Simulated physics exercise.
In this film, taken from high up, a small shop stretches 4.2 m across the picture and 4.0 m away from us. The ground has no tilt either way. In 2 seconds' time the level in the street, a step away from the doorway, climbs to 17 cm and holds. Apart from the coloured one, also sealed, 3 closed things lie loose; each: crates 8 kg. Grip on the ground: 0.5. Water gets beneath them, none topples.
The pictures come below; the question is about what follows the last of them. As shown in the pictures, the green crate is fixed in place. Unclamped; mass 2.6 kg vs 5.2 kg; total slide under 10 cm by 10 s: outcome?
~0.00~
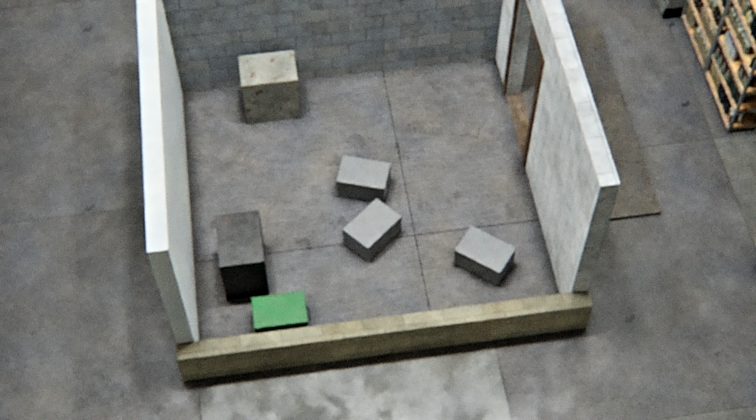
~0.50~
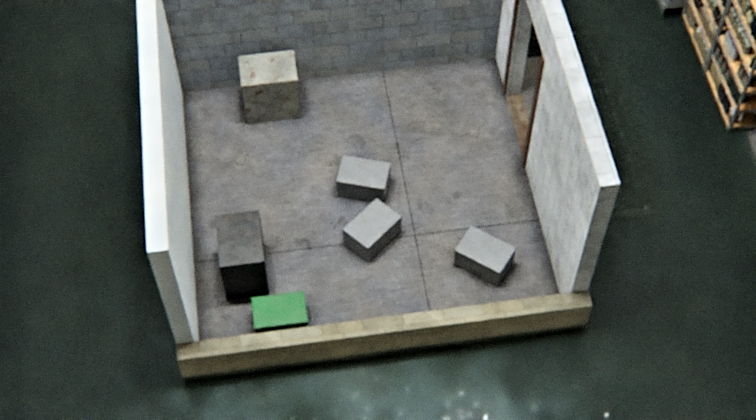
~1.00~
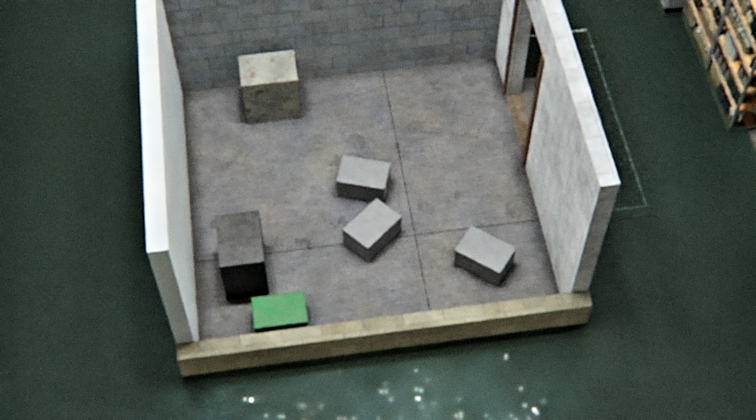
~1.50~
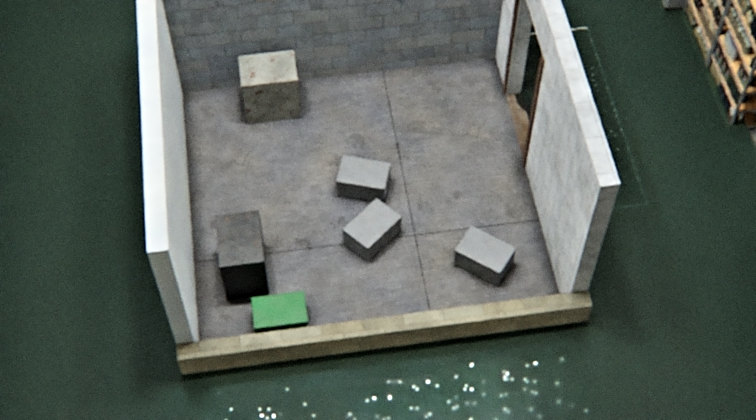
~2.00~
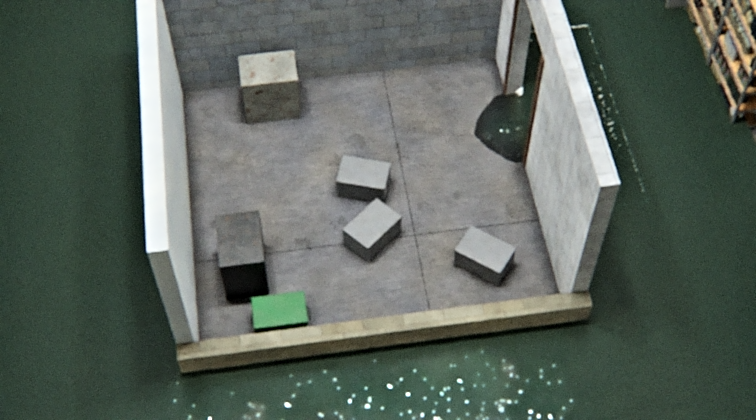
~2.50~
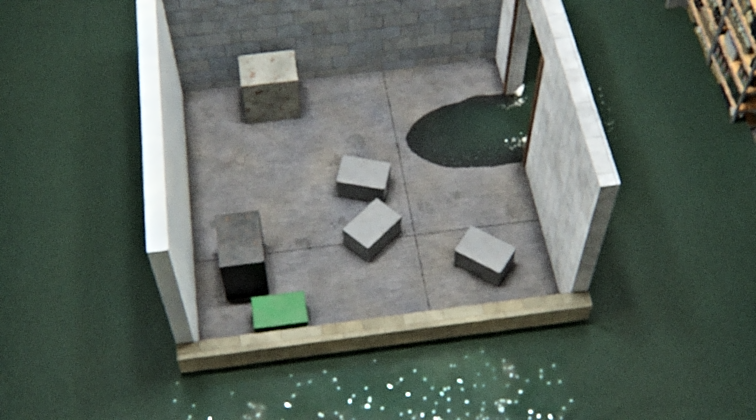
Neither holds.
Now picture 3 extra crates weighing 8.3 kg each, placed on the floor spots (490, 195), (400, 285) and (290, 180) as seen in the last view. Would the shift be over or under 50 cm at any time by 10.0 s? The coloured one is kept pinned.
One by one: Not far enough, not far enough and too far.
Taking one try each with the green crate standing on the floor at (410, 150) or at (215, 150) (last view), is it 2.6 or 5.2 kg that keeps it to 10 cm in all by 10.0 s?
In that order: Neither is enough; neither is enough.
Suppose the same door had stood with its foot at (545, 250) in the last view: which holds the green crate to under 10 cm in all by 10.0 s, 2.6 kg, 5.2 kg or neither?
That way, neither mass suffices.
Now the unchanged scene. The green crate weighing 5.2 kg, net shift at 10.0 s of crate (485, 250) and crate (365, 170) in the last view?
Respectively 0 and 150 centimetres.
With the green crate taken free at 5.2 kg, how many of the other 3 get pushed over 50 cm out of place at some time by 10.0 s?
Counting them up, I find 1.
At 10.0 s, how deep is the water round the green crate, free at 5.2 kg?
Depth: Approx. 7 cm.
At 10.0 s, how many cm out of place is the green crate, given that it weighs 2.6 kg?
30 cm.
After 3.5 s the green crate would be 0 cm from its start with 2.6 kg and 0 cm from its start with 5.2 kg; 0 cm of water round it then.
After 4.5 s the green crate would be 0 cm from its start with 2.6 kg and 0 cm from its start with 5.2 kg; 0 cm of water round it then.
After 7.0 s the green crate would be 0 cm from its start with 2.6 kg and 0 cm from its start with 5.2 kg; 1 cm of water round it then.
After 10.0 s the green crate would be 35 cm from its start with 2.6 kg and 25 cm from its start with 5.2 kg; 7 cm of water round it then.
